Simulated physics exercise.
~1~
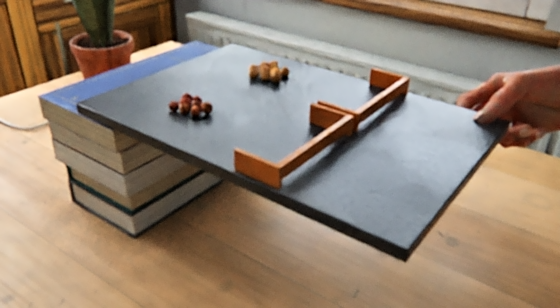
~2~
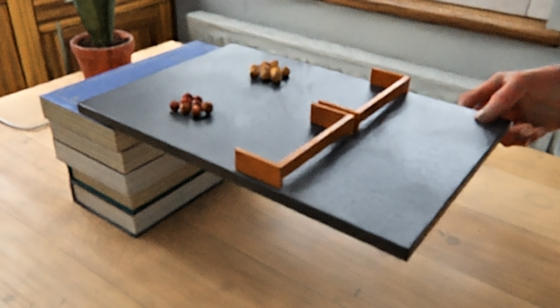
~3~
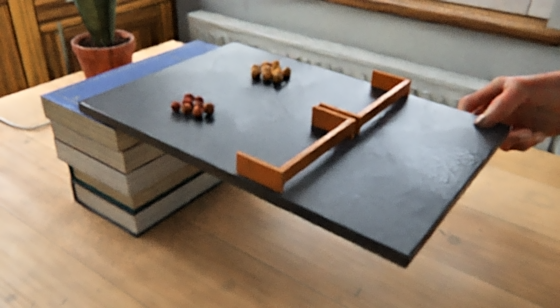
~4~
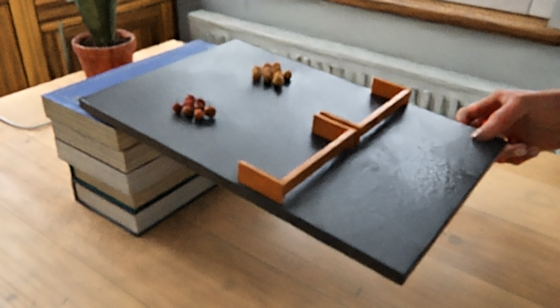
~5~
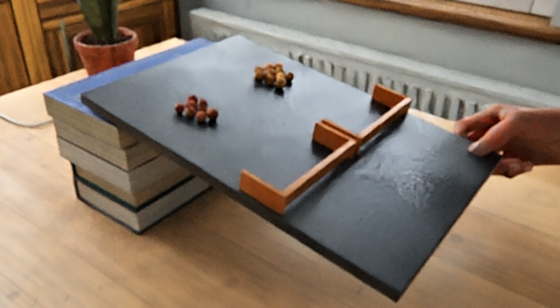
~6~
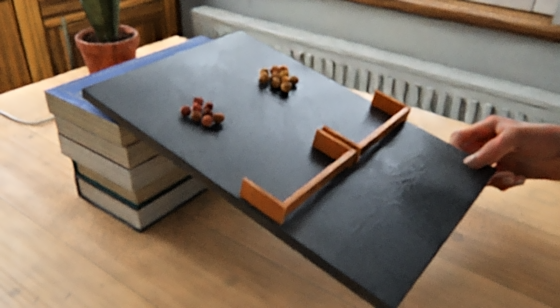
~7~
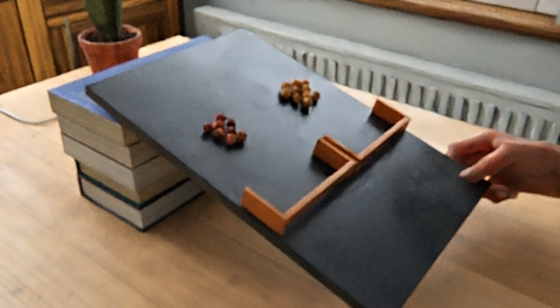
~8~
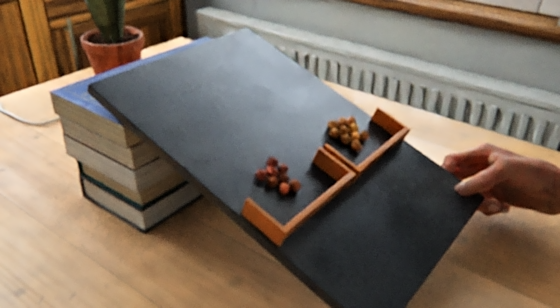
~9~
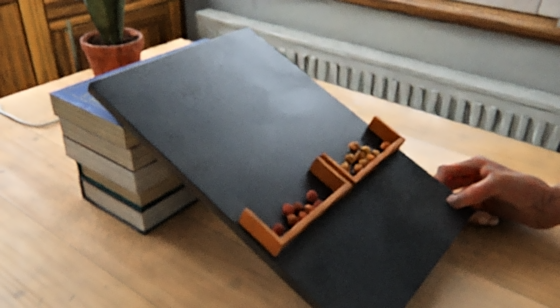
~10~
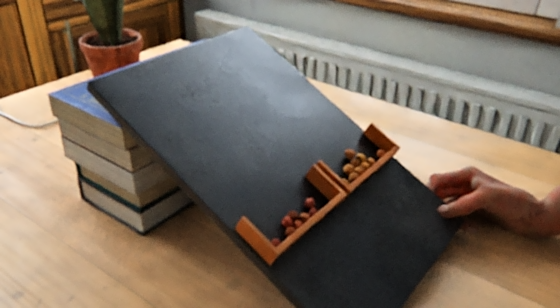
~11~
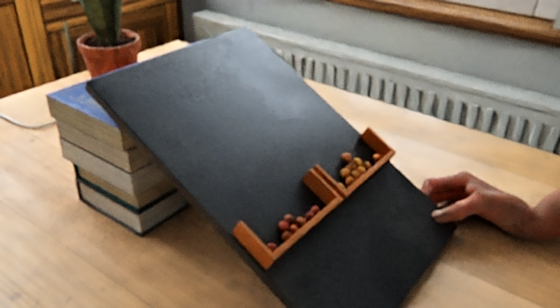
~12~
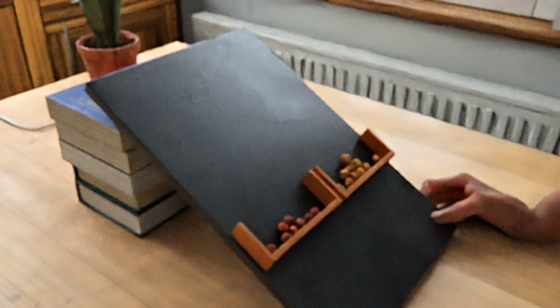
A hand lowered one end of a dark board propped on a stack of books, tilting it steeper until two small clusters of reddish and golden-brown balls slid down and came to rest against the raised orange strips.
